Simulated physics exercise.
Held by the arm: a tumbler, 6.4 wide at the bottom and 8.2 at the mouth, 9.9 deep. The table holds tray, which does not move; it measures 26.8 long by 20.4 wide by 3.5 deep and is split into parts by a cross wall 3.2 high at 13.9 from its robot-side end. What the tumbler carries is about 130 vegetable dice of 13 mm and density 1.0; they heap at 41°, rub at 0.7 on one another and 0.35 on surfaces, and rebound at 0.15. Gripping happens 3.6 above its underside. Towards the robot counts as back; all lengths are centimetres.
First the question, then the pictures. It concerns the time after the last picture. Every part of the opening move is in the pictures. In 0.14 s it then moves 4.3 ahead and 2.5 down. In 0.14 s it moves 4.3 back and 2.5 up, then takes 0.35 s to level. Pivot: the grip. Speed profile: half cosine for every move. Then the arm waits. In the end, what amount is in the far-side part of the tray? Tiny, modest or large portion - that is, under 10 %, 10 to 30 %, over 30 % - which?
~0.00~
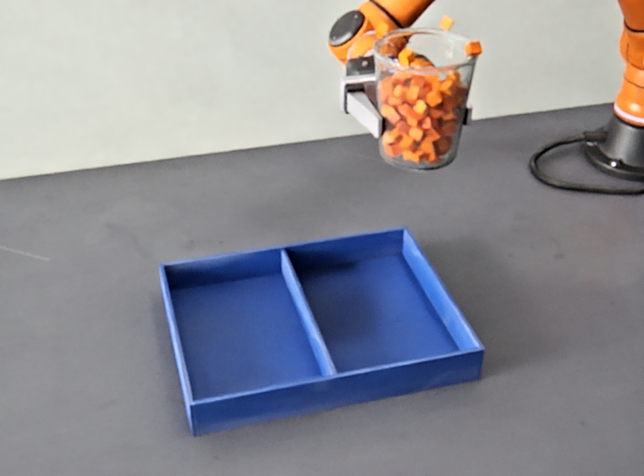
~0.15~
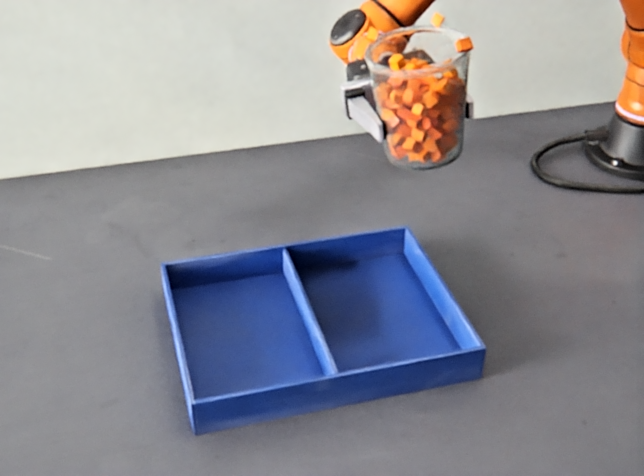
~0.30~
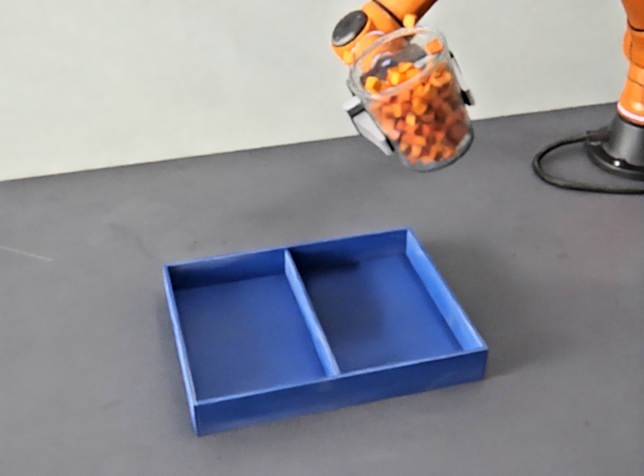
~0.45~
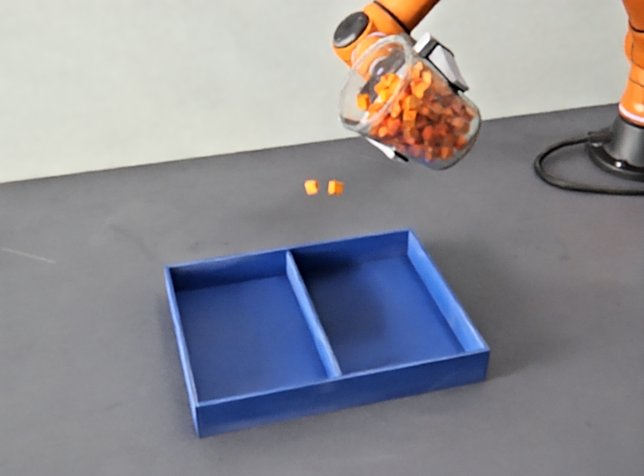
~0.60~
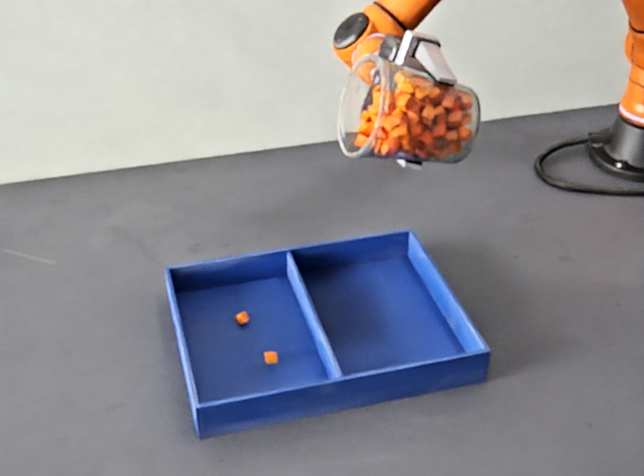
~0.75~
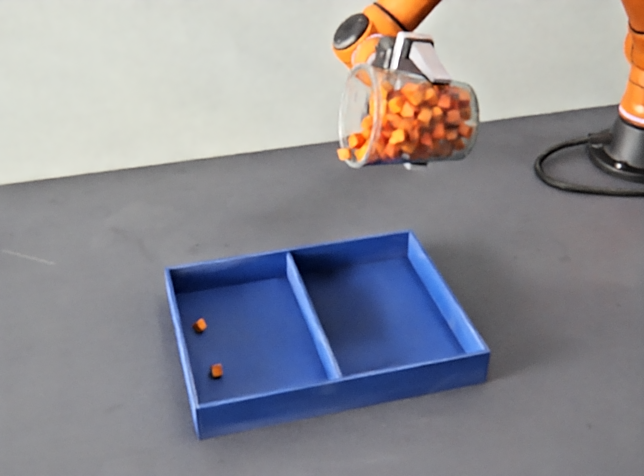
A modest portion.
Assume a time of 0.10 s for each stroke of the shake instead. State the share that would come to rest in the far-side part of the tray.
That would give around 30 per cent.
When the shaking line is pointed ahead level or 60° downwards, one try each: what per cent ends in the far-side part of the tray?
First try some 40 %, second try some 5 %.
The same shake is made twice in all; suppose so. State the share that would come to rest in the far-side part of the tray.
15 per cent.
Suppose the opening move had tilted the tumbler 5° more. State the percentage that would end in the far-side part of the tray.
Near 25 %.
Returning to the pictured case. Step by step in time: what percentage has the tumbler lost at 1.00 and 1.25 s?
Around 15 % and around 25 %.
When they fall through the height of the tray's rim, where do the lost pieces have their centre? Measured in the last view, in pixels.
Centre: Roughly (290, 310).
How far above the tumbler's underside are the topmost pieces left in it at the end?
8.0 cm.
By 1.00 s, tilted 79° forward, highest piece 25 above the table; 115 in the tumbler, 3 in the far-side part, 15 in flight or on a rim.
By 1.25 s, tilted 23° forward, highest piece 28 above the table; 101 in the tumbler, 17 in the far-side part, 11 in the robot-side part, 4 in flight or on a rim.
By 1.58 s, level, highest piece 27 above the table; 101 in the tumbler, 21 in the far-side part, 11 in the robot-side part.
By 2.63 s, level, highest piece 27 above the table; 101 in the tumbler, 21 in the far-side part, 11 in the robot-side part.
Final count, 101 in the tumbler, 21 in the far-side part, 11 in the robot-side part. That is 16 % in the far-side part of the tray.
